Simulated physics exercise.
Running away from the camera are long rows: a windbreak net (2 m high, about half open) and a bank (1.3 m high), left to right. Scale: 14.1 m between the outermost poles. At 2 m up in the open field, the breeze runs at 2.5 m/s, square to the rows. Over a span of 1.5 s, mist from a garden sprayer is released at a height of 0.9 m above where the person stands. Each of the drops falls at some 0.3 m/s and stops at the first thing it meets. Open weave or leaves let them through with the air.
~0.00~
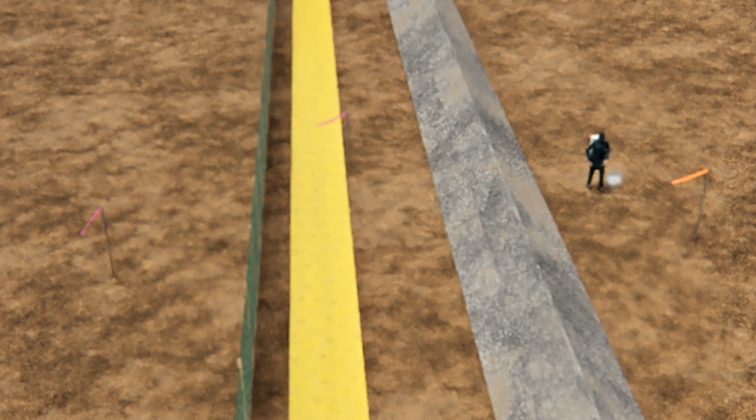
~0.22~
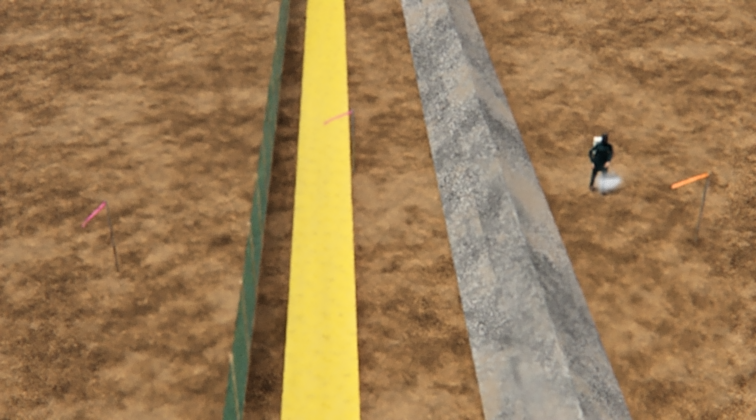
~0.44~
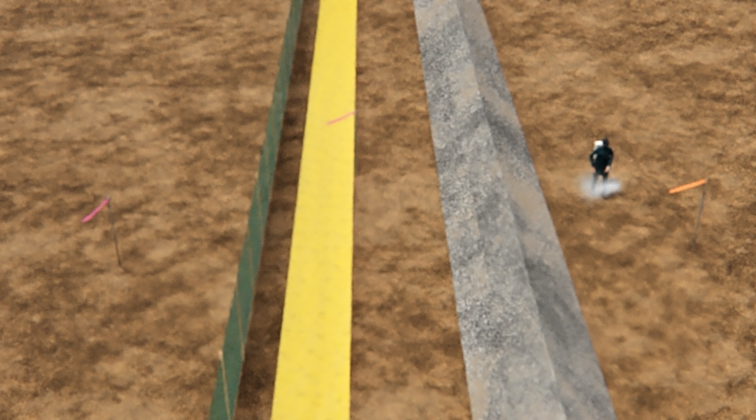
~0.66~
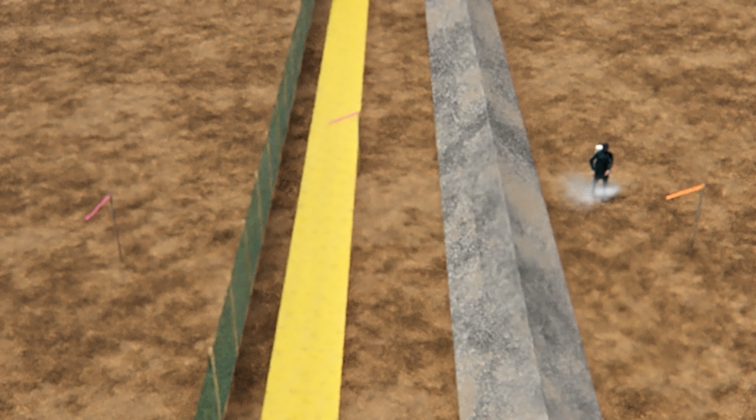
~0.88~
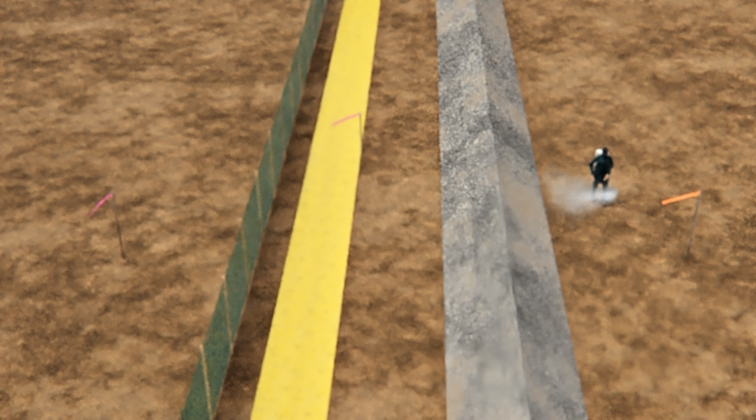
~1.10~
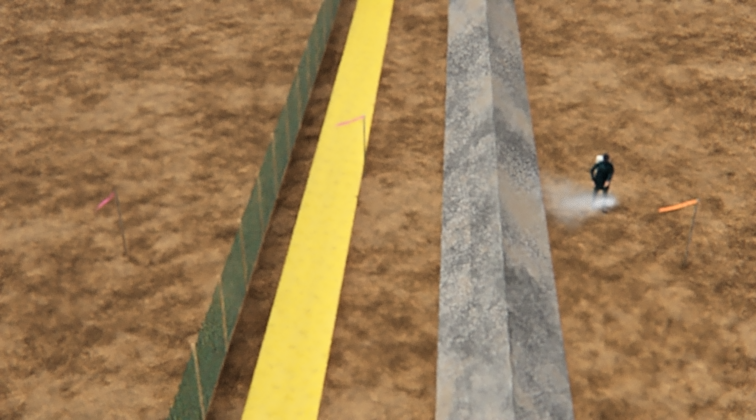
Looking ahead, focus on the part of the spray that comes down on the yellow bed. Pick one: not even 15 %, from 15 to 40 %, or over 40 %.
Less than 15 %.
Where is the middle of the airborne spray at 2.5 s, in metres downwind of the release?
Roughly 2.0 m.
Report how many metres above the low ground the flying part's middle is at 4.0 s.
Middle height: Approx. 1.6 m.
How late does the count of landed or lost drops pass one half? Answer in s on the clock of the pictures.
4.5 s.
After 2.5 s, 0 % lies on the yellow bed; 15 % has touched down or left; the middle of what still flies is 1.0 m above the low ground, near (529, 191).
After 4.0 s, 0 % lies on the yellow bed; 47 % has touched down or left; the middle of what still flies is 1.5 m above the low ground, near (416, 170).
After 8.0 s, 1 % lies on the yellow bed; 65 % has touched down or left; the middle of what still flies is 0.9 m above the low ground, near (230, 182).
After 20.0 s, 4 % lies on the yellow bed; 98 % has touched down or left.
After 45.0 s, 4 % lies on the yellow bed; 100 % has touched down or left.
